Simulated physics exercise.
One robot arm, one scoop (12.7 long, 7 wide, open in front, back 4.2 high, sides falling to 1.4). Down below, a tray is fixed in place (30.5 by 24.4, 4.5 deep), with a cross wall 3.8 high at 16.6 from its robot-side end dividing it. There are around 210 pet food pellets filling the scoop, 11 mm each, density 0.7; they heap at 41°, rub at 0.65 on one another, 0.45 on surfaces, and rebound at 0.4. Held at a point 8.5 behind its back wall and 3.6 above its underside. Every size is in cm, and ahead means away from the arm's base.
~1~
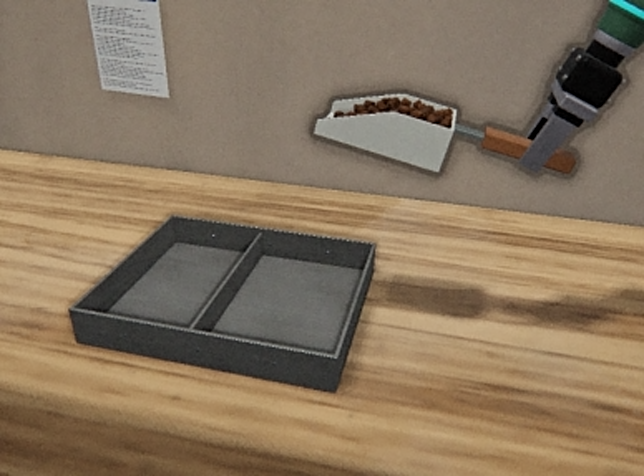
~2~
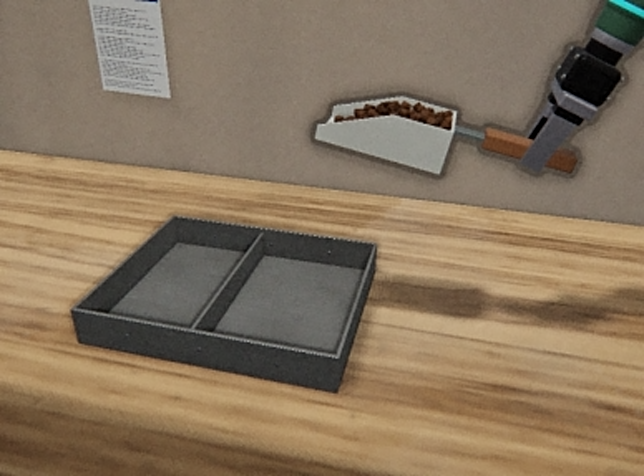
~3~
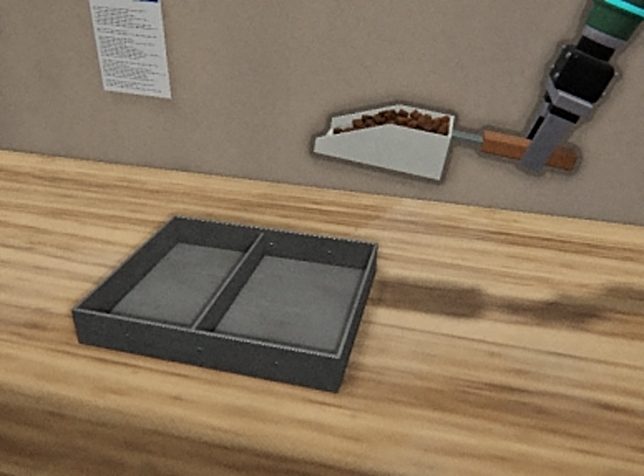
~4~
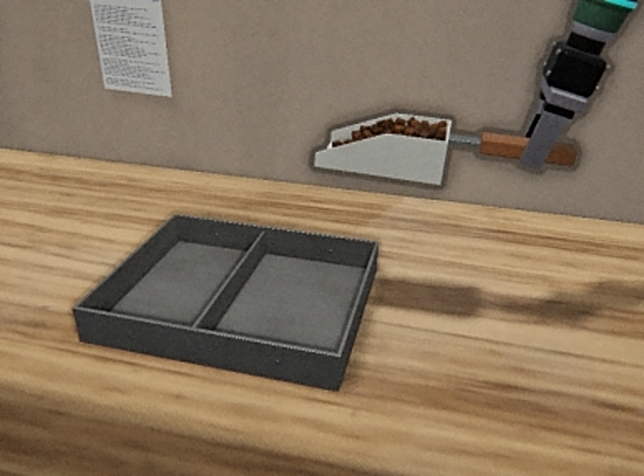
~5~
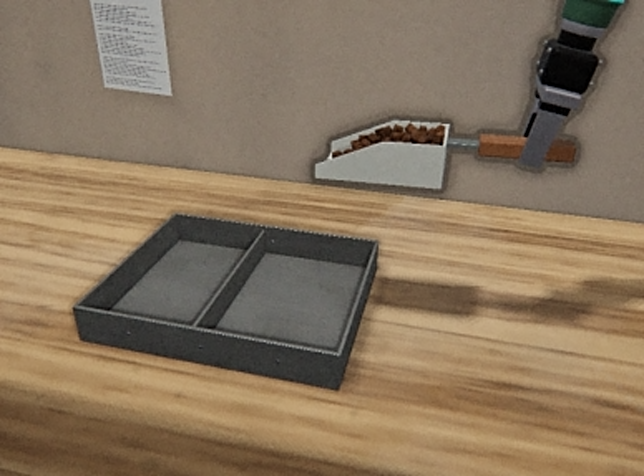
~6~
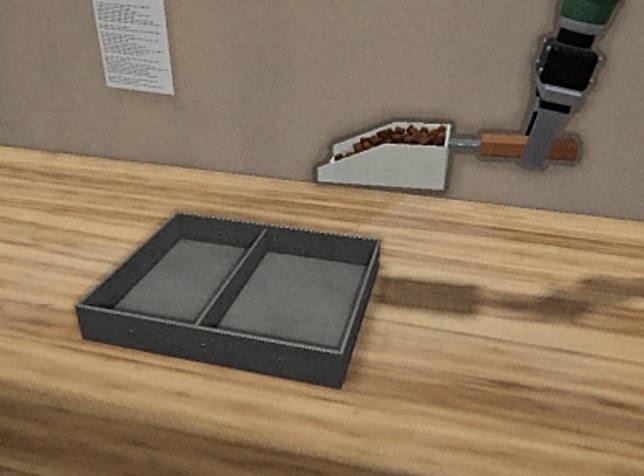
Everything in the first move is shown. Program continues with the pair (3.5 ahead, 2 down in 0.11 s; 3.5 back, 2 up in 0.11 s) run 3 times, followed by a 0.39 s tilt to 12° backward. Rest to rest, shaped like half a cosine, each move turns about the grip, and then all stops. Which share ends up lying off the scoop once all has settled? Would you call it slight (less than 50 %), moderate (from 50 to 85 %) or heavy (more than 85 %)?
I would call it slight.
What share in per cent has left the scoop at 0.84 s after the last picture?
Roughly 35 percent.
Then, 0.42 s after the last picture, tilted 3° forward, highest piece 24 above the table; 158 on the scoop, 27 in the robot-side part, 23 in flight or on a rim.
Then, 0.84 s after the last picture, tilted 4° backward, highest piece 25 above the table; 132 on the scoop, 69 in the robot-side part, 2 in the far-side part, 5 in flight or on a rim.
Then, 1.25 s after the last picture, tilted 12° backward, highest piece 27 above the table; 132 on the scoop, 74 in the robot-side part, 2 in the far-side part.
Then, 2.30 s after the last picture, tilted 12° backward, highest piece 27 above the table; 132 on the scoop, 74 in the robot-side part, 2 in the far-side part.
Final count, 132 on the scoop, 74 in the robot-side part, 2 in the far-side part. That is 37 % off the scoop.
